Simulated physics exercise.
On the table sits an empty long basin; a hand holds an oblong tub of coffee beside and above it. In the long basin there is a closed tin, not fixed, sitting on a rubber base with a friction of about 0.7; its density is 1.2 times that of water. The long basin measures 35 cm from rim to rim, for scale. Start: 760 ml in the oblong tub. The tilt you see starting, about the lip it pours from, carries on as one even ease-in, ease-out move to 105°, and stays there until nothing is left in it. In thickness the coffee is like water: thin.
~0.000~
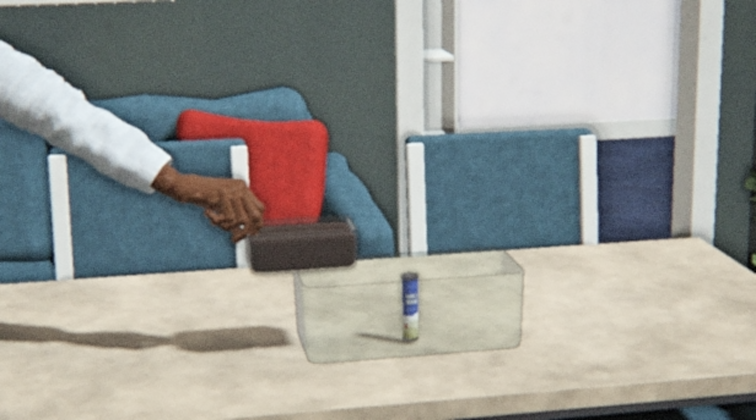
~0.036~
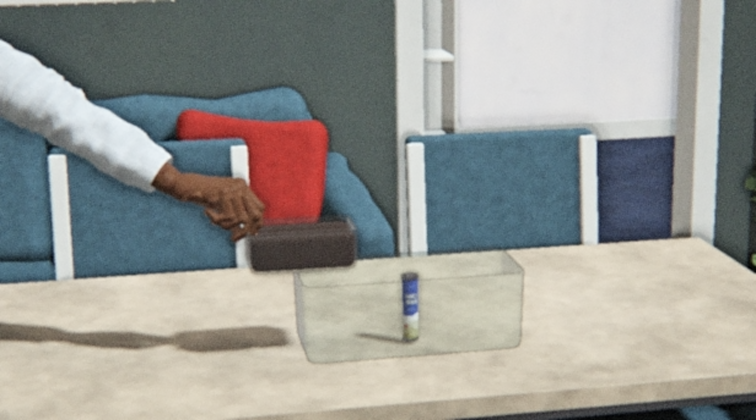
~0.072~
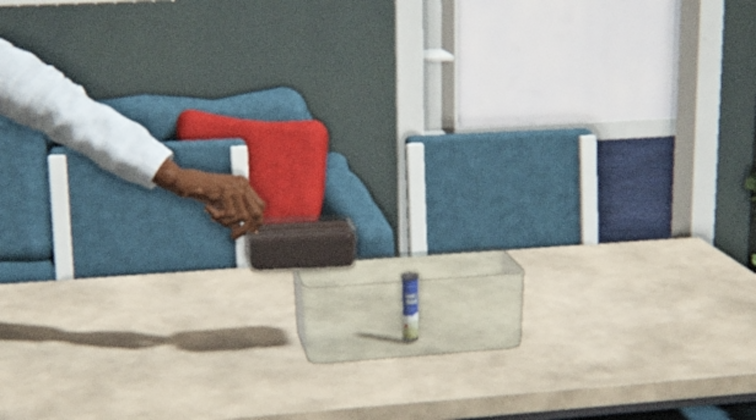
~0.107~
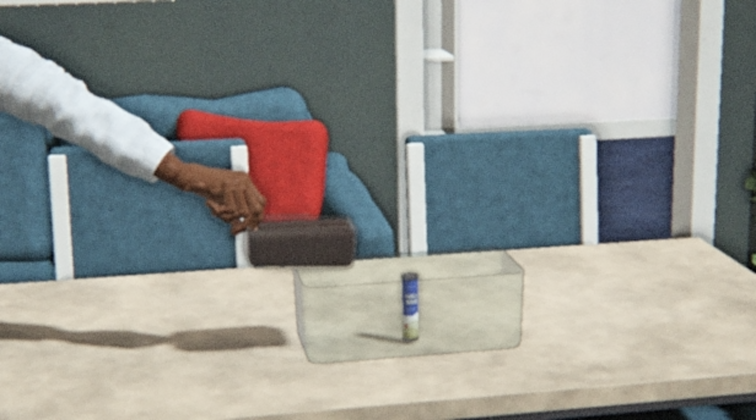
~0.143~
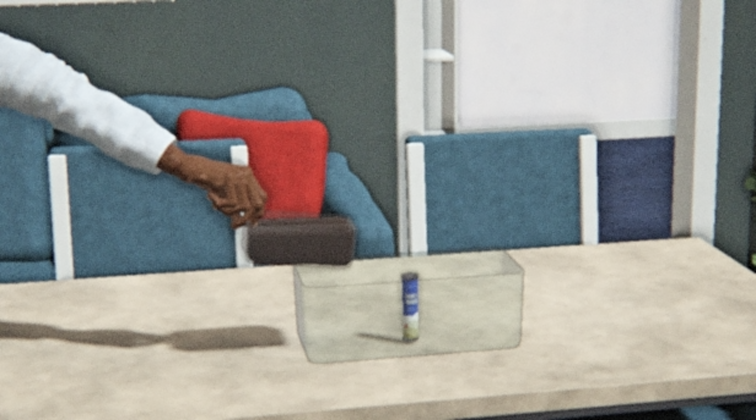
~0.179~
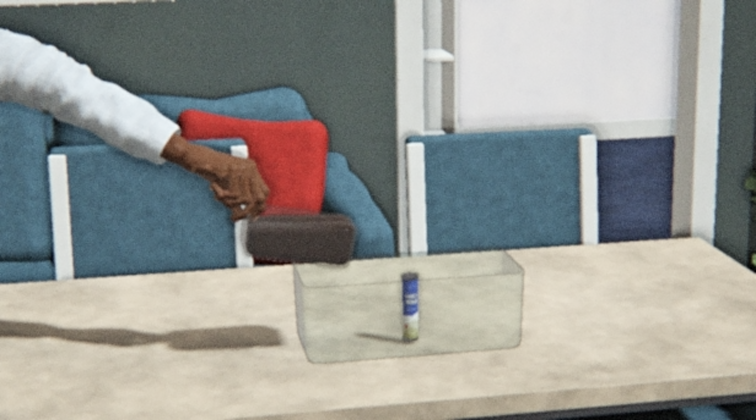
In a room with blue seating, a red cushion and a dark grey wall, a still camera looks slightly down across a pale stone-like table. A clear long basin stands on it with a blue-labelled tin inside, while from the left a white-sleeved arm holds a dark brown oblong tub beside and above the basin. The tub is level at first, then the hand slowly tilts it slightly rightward.
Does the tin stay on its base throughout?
Bet it holds up.
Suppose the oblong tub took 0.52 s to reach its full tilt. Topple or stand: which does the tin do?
Result: Tin upright.
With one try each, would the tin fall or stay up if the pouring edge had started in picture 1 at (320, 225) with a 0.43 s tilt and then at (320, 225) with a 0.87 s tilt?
First it tips over; then it tips over.
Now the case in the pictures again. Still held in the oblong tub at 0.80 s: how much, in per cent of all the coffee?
I'd estimate some 3 per cent.
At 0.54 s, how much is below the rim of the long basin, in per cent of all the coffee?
I'd estimate some 14 percent of the liquid.
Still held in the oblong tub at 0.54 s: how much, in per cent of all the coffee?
I'd put it near 42 percent.
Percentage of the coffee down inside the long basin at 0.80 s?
Near 90 per cent of the total.
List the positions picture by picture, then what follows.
The first picture shows tilt 0°; pouring edge (352, 224); surface from (247, 234) to (351, 228); the long basin's rim runs from (298, 275) to (513, 261); the tin's top is at (410, 279).
The second picture shows tilt 0°; pouring edge (352, 224); surface from (247, 234) to (351, 228).
The third picture shows tilt 2°; pouring edge (352, 224); surface from (247, 233) to (351, 226).
The fourth picture shows tilt 4°; pouring edge (352, 224); surface from (247, 231) to (350, 225).
The fifth picture shows tilt 7°; pouring edge (352, 224); surface from (246, 228) to (350, 223).
The sixth picture shows tilt 11°; pouring edge (352, 224); surface from (246, 223) to (351, 220).
Then, 0.54 s in, the tilt is 71° and 42 per cent is still to pour; the tin stands where it began.
Then, 0.80 s in, the tilt is 103° and 3 per cent is still to pour; the tin stands where it began.
Then, 1.07 s in, the tilt is 105° and 0 per cent is still to pour; the tin stands where it began.
Then, 1.37 s in, the tilt is 105° and 0 per cent is still to pour; the tin stands where it began.
Finally, the tin stands where it began.
